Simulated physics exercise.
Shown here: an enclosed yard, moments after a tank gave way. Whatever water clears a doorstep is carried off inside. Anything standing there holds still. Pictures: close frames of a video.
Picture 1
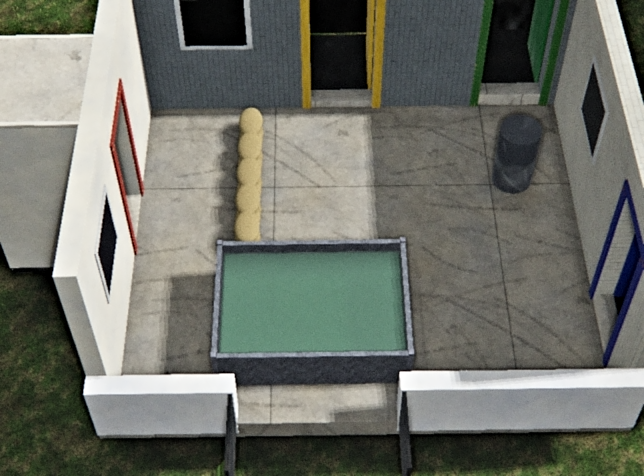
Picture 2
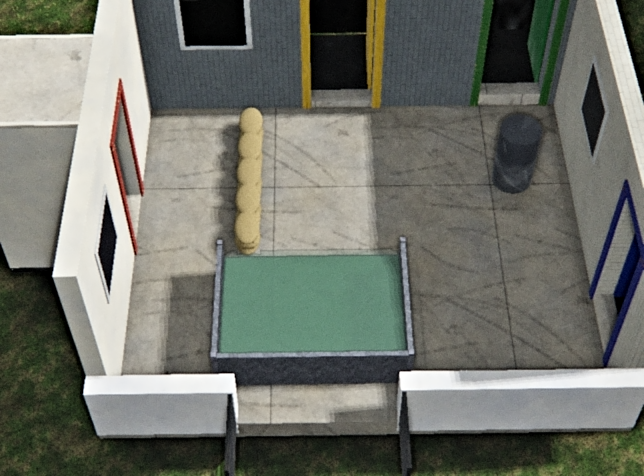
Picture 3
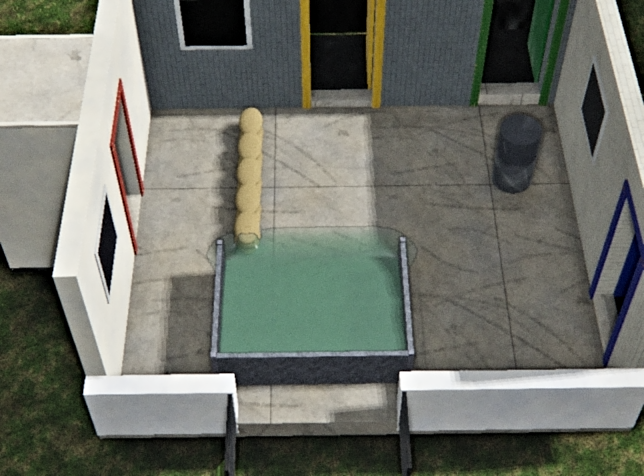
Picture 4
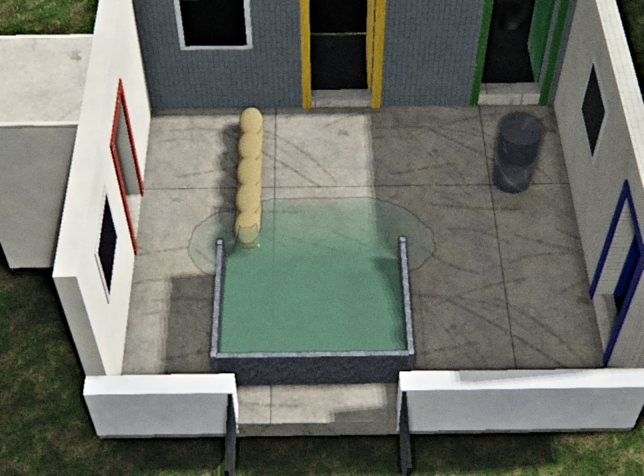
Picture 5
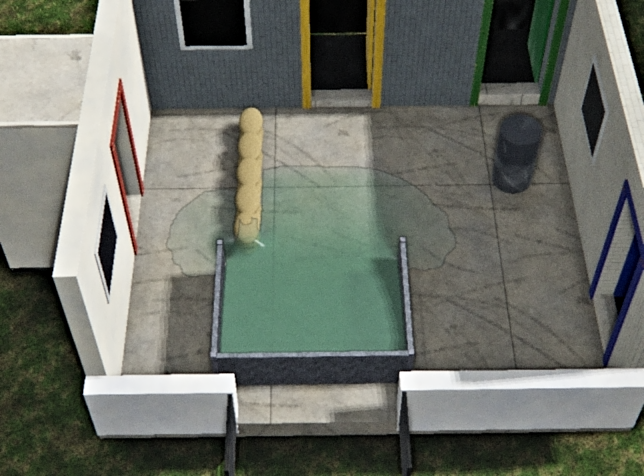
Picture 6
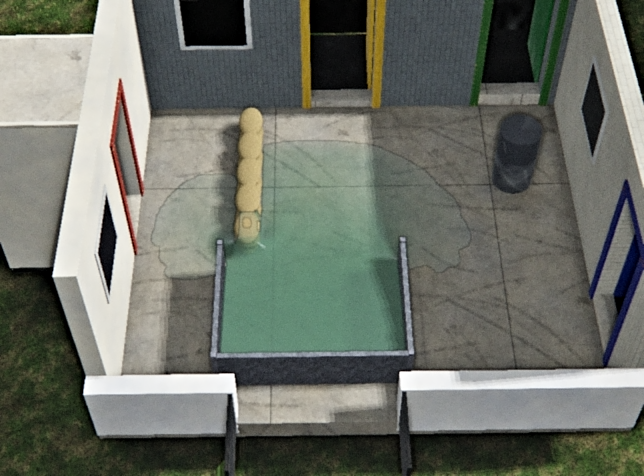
Green water pouring from the open far side of a tank and spreading across a walled yard, around a row of tan rounded objects.
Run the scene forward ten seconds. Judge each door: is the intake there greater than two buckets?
My prediction: Blue door: Inside the limit; red door: Past the limit; yellow door: Past the limit; green door: Inside the limit.
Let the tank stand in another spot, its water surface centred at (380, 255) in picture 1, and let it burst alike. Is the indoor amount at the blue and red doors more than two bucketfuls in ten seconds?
Blue stays under, red takes less.
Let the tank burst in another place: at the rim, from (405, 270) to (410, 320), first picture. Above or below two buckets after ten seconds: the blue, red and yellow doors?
Going door by door: The blue door gets too much, the red door stays safe, and the yellow door stays safe.
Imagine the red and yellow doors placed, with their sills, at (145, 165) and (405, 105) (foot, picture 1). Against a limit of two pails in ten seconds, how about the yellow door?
Result - yellow: Crosses the limit.
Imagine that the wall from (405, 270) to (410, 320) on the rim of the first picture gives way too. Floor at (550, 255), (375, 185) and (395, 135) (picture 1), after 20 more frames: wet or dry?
In turn: Inundated, then untouched, then untouched.
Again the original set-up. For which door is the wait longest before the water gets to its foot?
The blue one.
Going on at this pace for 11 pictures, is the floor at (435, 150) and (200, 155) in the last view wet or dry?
First spot soaked, second spot soaked.
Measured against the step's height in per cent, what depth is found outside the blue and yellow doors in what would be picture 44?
About 30 %, then 60 %.
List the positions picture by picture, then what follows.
The water tank at (312, 300) is whole and still, in the first frame.
Water pours out on the water tank's far side and has run to a hidden place, in the second frame.
Water pours out on the water tank's far side and has run to (407, 244), in the third frame.
The front is at (201, 233), out from the gap on the water tank's far side, in the fourth frame.
Water pours out on the water tank's far side and has run to (189, 213), in the fifth frame.
The front is at (378, 152), out from the gap on the water tank's far side, in the sixth frame.
A moment on, water covers 45 % of the floor; the blue door not reached, the red door under two buckets in, the yellow door over two buckets in, the green door not reached.
Next, water covers 50 % of the floor; the blue door not reached, the red door over two buckets in, the yellow door far over two buckets in, the green door wet at the sill, nothing in.
Then, water covers 55 % of the floor; the blue door not reached, the red door over two buckets in, the yellow door far over two buckets in, the green door under two buckets in.
Later, water covers 85 % of the floor; the blue door wet at the sill, nothing in, the red door over two buckets in, the yellow door far over two buckets in, the green door under two buckets in.
In the end, water covers 90 % of the floor; the blue door wet at the sill, nothing in, the red door over two buckets in, the yellow door far over two buckets in, the green door under two buckets in.
